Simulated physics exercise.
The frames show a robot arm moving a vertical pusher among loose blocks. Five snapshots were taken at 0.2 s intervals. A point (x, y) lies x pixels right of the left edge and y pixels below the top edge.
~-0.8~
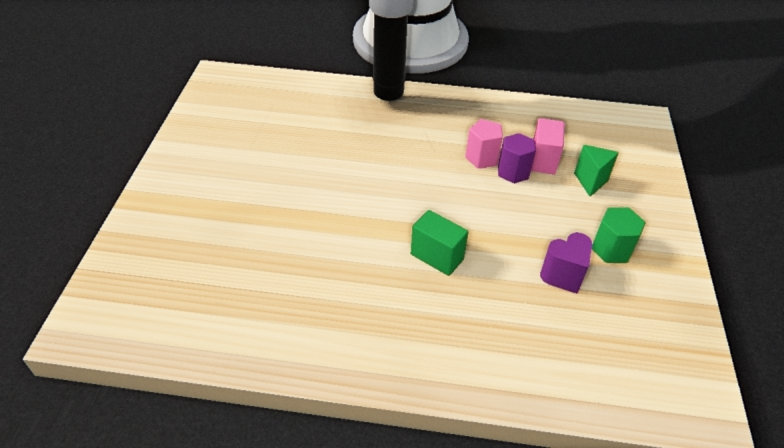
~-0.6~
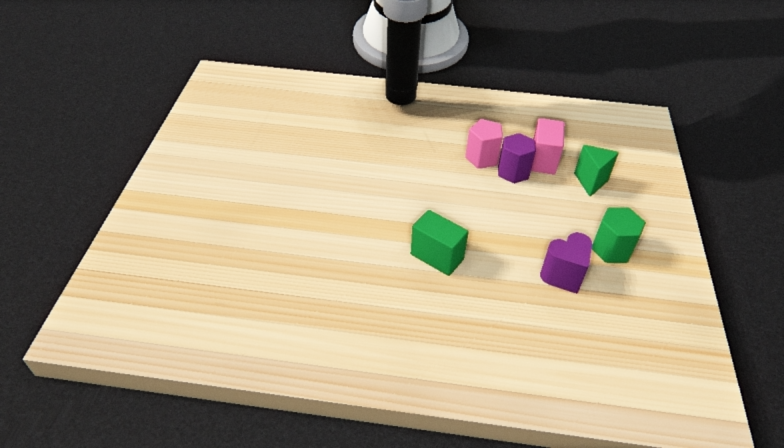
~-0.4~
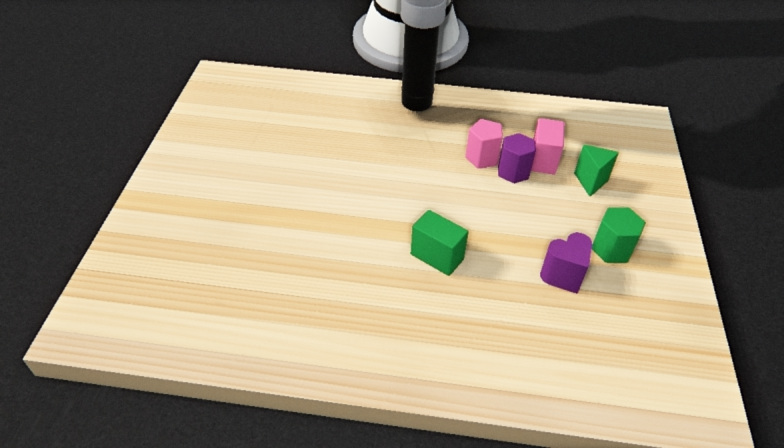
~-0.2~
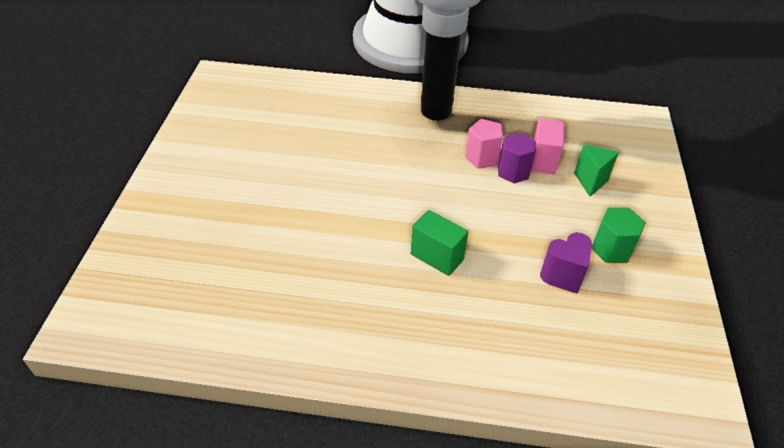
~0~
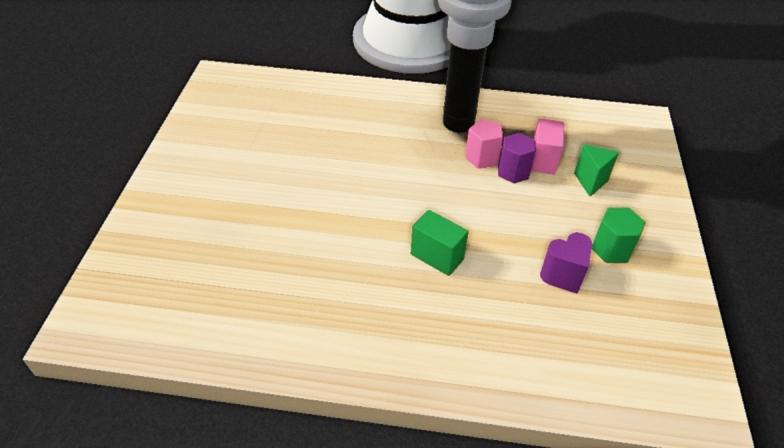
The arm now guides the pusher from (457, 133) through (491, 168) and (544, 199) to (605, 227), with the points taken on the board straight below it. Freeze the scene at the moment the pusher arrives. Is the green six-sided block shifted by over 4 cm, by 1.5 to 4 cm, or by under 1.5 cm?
Distance: Less than 1.5 cm.
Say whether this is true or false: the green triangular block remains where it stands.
This is false.
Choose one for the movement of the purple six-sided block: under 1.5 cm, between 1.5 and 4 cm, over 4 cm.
Long: Over 4 cm.
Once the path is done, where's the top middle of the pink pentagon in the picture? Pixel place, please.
My estimate: (518, 181).
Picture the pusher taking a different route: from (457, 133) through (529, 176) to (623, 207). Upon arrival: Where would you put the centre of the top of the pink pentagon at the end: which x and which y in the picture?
Just about (502, 157).
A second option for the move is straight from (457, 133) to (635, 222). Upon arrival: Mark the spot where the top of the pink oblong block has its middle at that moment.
Final place: (573, 133).
The first path, step by step. One third of the way, pusher (493, 159); pink pentagon (505, 162), turned 50° clockwise; purple six-sided block (535, 155), turned 70° anticlockwise.
Two thirds of the way, pusher (547, 190); pink pentagon (518, 181), turned 90° clockwise; purple six-sided block (586, 169).
At the end, pusher (609, 218); pink pentagon (518, 181), turned 90° clockwise; purple six-sided block (633, 179), turned 220° anticlockwise; green triangular block (612, 155), turned 50° anticlockwise; green six-sided block (634, 228).
